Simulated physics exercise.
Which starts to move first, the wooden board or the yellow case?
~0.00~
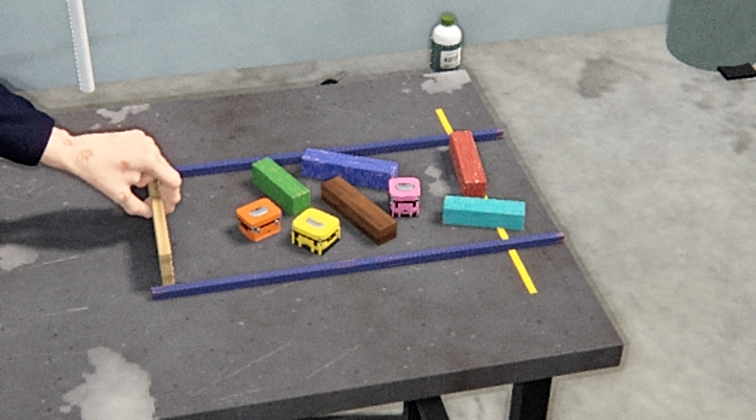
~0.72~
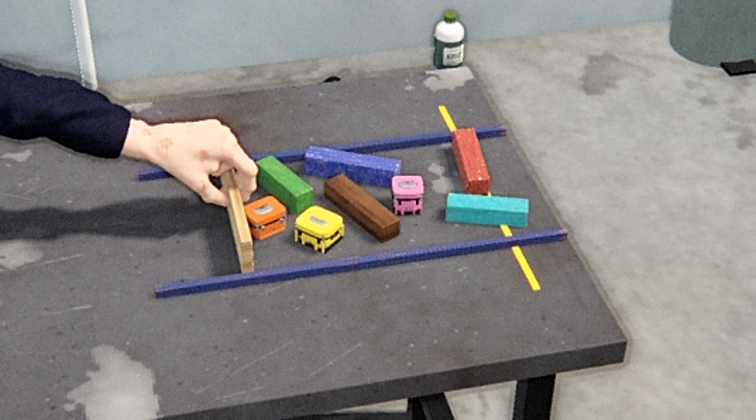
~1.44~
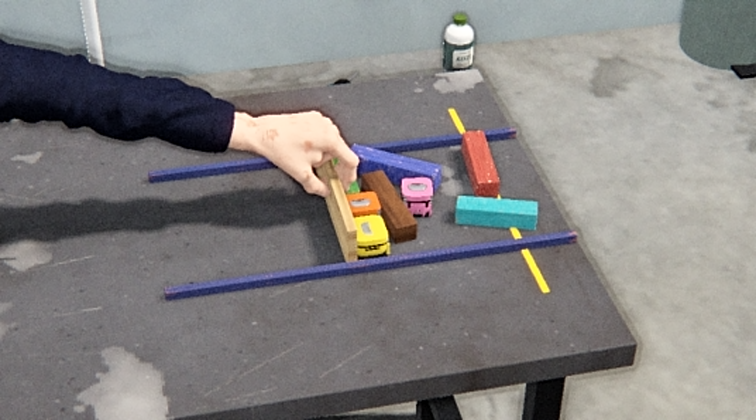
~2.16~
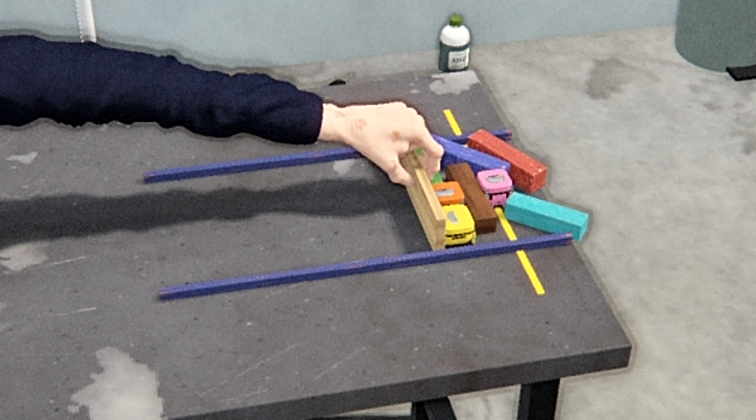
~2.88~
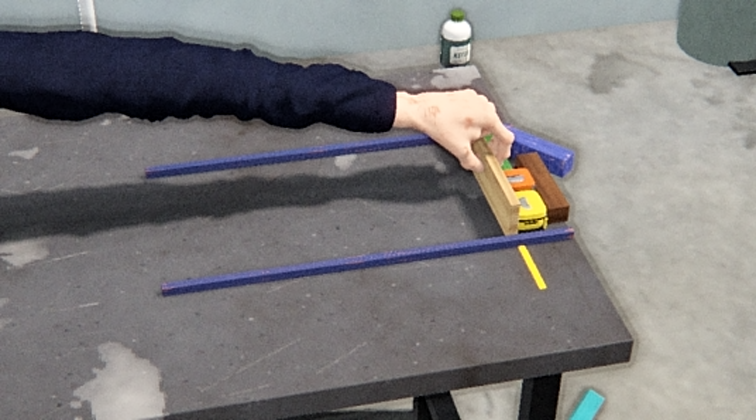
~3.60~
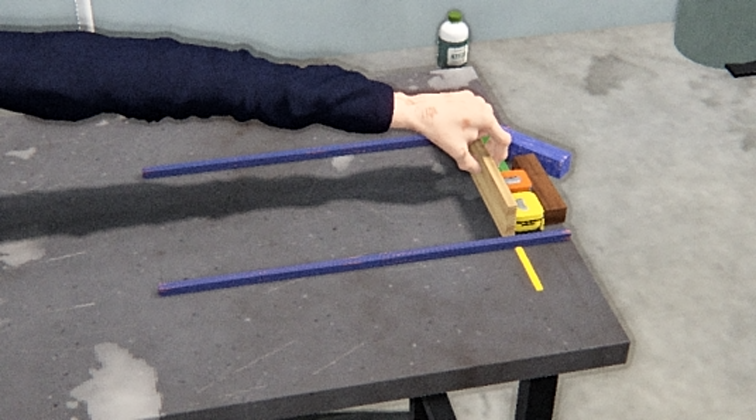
The wooden board starts to move first, pushed right by the hand. The yellow case only starts moving later.
